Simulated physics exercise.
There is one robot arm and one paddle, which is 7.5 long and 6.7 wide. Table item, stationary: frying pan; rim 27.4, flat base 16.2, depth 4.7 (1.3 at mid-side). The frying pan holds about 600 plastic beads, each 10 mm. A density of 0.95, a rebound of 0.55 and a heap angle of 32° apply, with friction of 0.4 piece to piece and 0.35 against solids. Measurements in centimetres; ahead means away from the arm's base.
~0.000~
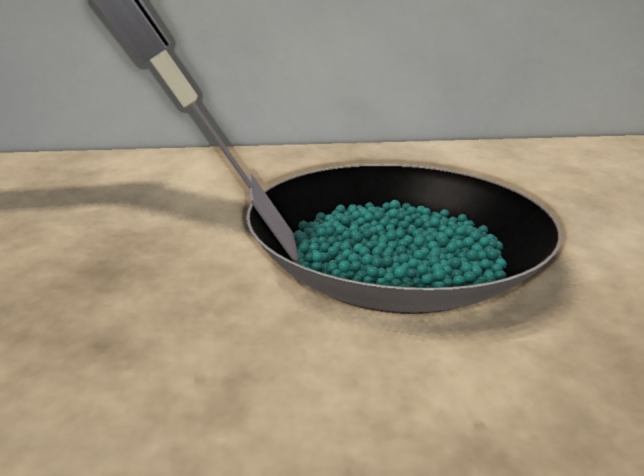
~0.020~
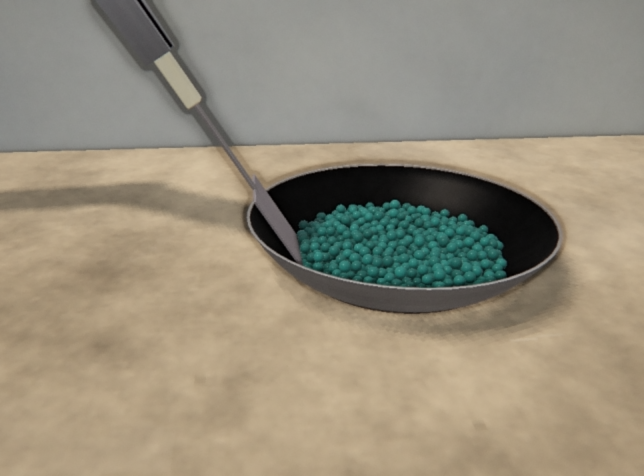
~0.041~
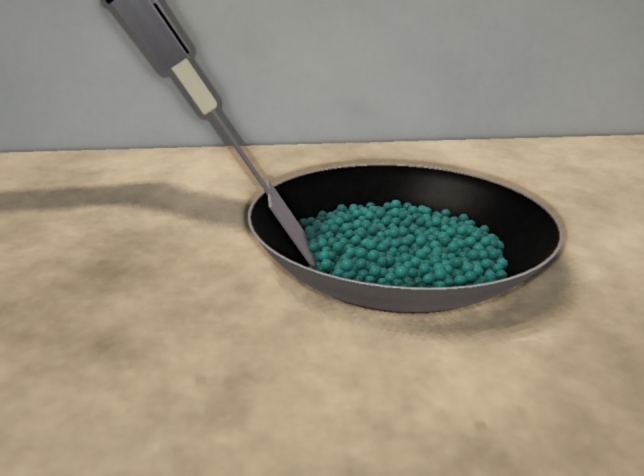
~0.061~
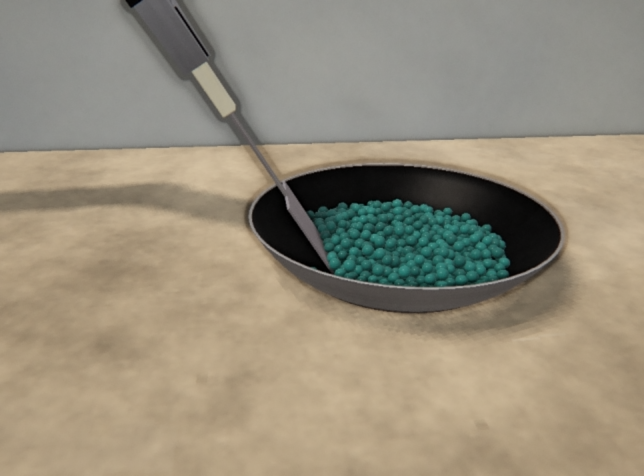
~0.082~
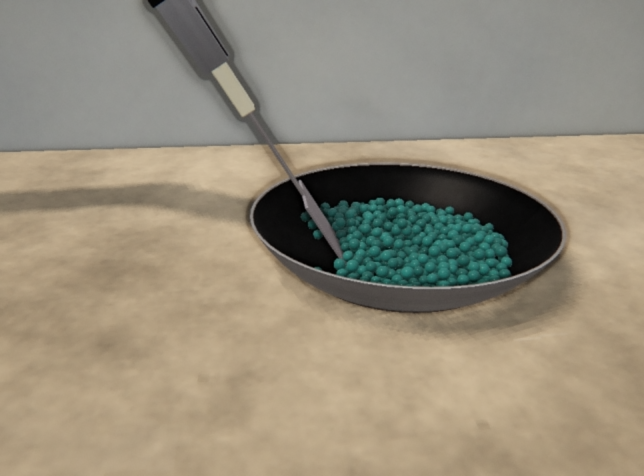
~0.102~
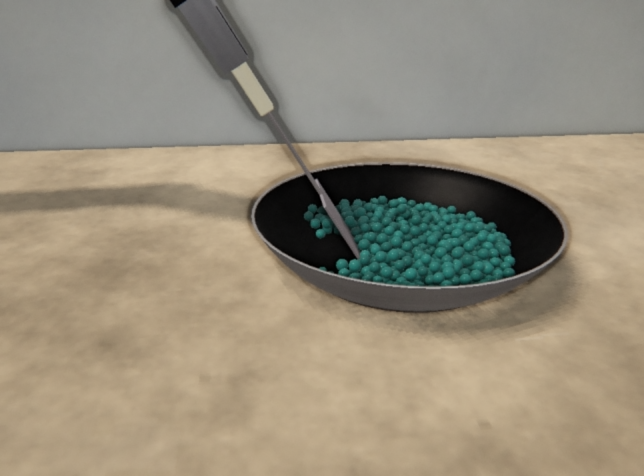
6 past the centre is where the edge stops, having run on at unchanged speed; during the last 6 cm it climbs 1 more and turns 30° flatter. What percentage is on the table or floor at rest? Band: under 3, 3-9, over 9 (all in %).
Under 3 %.
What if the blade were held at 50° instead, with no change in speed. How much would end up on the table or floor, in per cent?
I'd put it at about 0 per cent.
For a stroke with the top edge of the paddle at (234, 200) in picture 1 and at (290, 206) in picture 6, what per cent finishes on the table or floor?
It comes to something like 0 %, give or take.
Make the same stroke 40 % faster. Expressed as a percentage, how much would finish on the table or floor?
0 %.
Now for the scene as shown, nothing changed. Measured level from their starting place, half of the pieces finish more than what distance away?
Roughly 3 centimetres.
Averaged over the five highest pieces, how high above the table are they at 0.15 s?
Height: Some 4 cm.
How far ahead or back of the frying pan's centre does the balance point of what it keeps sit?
Offset: About 3.5 cm, ahead.
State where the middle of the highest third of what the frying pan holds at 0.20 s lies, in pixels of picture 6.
(448, 230).
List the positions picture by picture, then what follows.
In the first frame, the paddle top edge at (251, 186), sloping 59°; upper third of the load around (401, 240), from x 300 to 500, top at y 205; 599 in the frying pan.
In the second frame, the paddle top edge at (254, 187), sloping 59°; upper third of the load around (400, 240), from x 300 to 500, top at y 205.
In the third frame, the paddle top edge at (268, 192), sloping 59°; upper third of the load around (388, 240), from x 305 to 500, top at y 205.
In the fourth frame, the paddle top edge at (286, 194), sloping 59°; upper third of the load around (389, 236), from x 305 to 505, top at y 205.
In the fifth frame, the paddle top edge at (303, 193), sloping 59°; upper third of the load around (393, 234), from x 305 to 505, top at y 200.
In the sixth frame, the paddle top edge at (320, 192), sloping 59°; upper third of the load around (402, 232), from x 310 to 510, top at y 200; 599 in the frying pan.
After 0.15 s, sloping 58°, highest piece 4 above the table; 599 in the frying pan.
After 0.20 s, sloping 44°, highest piece 4 above the table; 599 in the frying pan.
After 0.43 s, sloping 29°, highest piece 4 above the table; 599 in the frying pan.
After 1.48 s, sloping 29°, highest piece 4 above the table; 599 in the frying pan.
In the end, 599 in the frying pan. That is 0 % on the table or floor.
